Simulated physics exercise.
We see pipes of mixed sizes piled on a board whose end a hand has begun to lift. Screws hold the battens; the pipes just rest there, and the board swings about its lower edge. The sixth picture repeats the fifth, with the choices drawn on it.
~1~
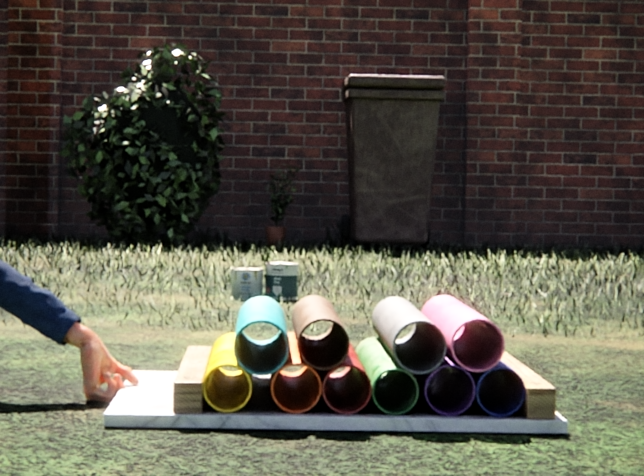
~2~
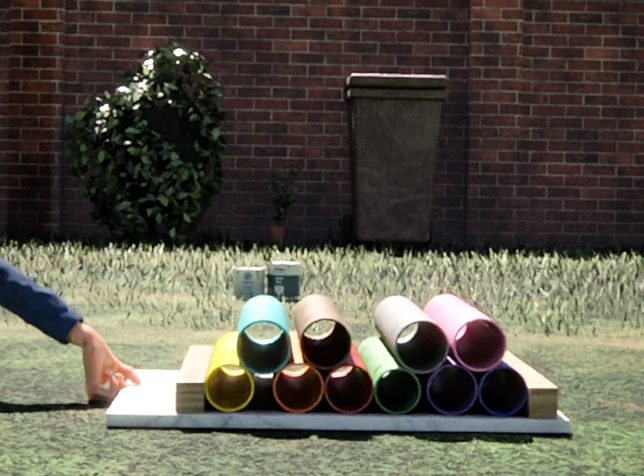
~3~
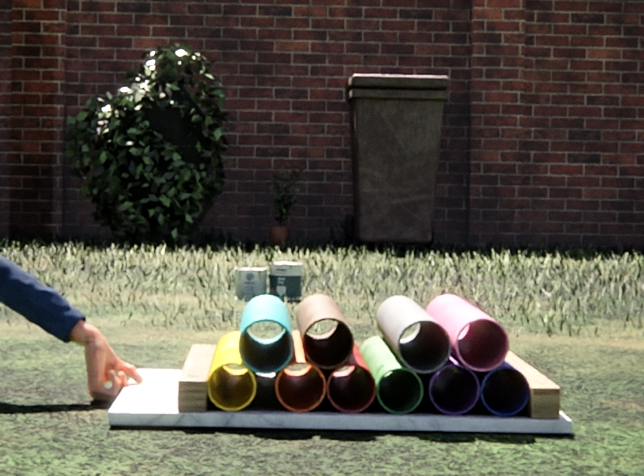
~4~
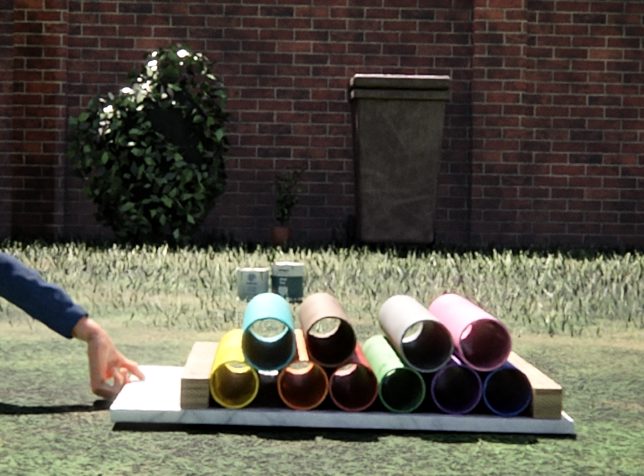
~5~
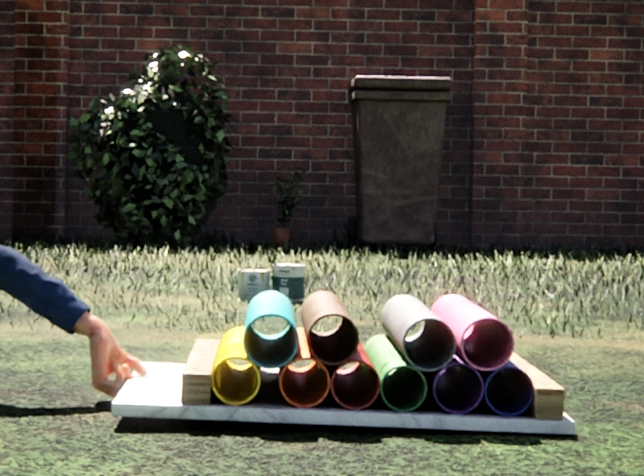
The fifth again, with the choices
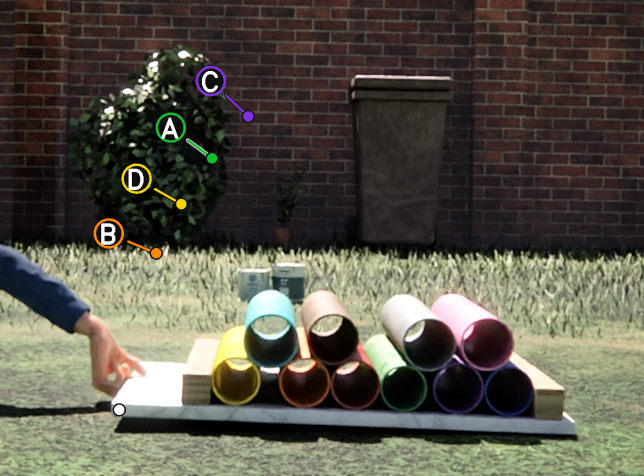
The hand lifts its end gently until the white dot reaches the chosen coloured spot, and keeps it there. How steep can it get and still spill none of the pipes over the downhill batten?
Mark B is as high as it can go.
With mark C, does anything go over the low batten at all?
Yes.
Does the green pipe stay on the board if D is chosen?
Yes, with D.
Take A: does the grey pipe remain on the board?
No.
On the copy, A at (212, 159); B at (156, 253); C at (248, 117); D at (182, 204); the white dot at (119, 410).
On B. First, board at 15°.
Then, board at 22°.
Finally, board at 22°, none over the low batten.
By contrast, A four over the low batten (grey, turquoise, pink, brown); C four over the low batten (grey, turquoise, pink, brown); D four over the low batten (grey, turquoise, pink, brown).
